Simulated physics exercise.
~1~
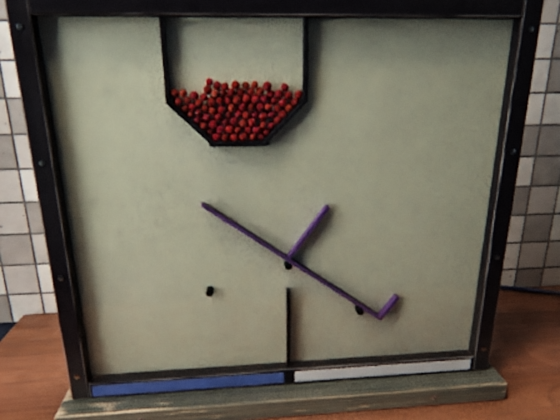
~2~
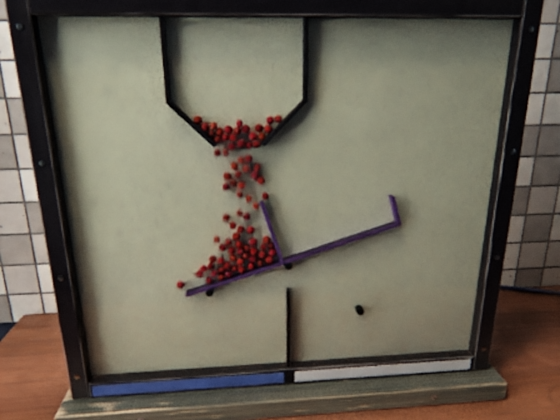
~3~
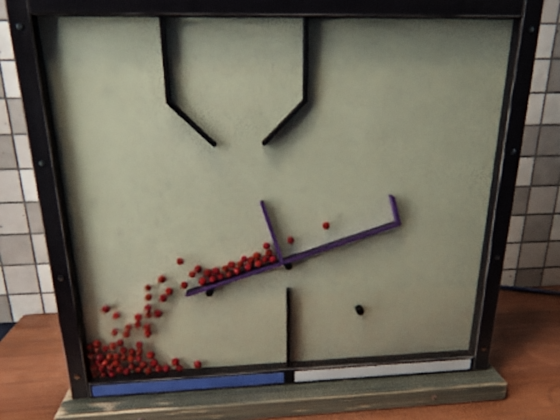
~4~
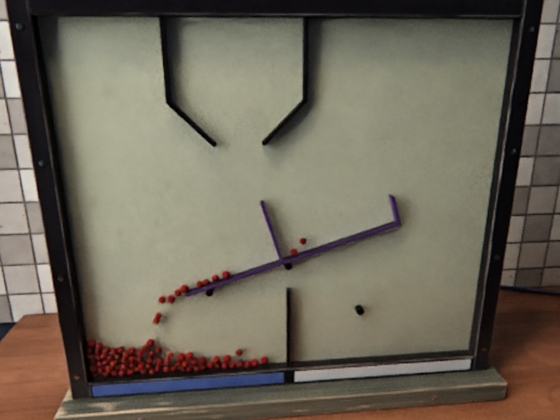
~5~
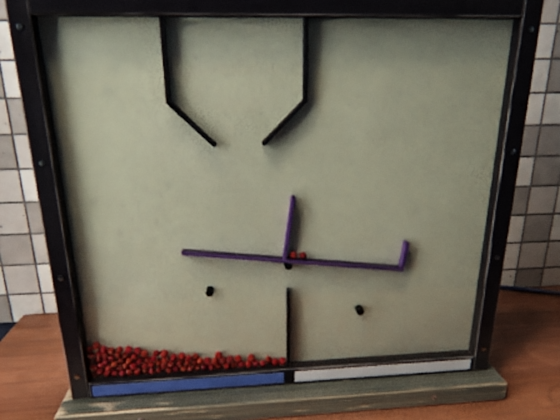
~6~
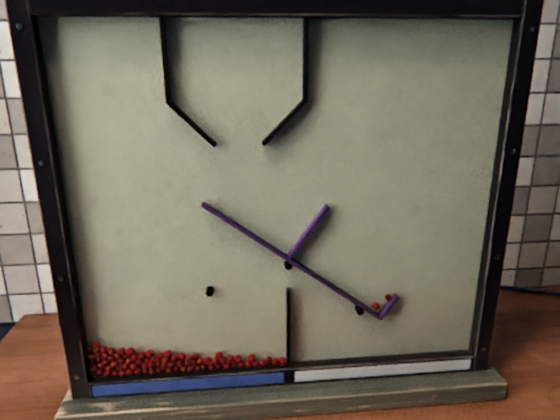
The footage shows red beads dropping from a hopper onto a purple pivoting tray, which tips left and pours nearly all of them into the blue bin. The tray then swings back down to the right, a couple of beads resting at its raised lip, the white bin empty.
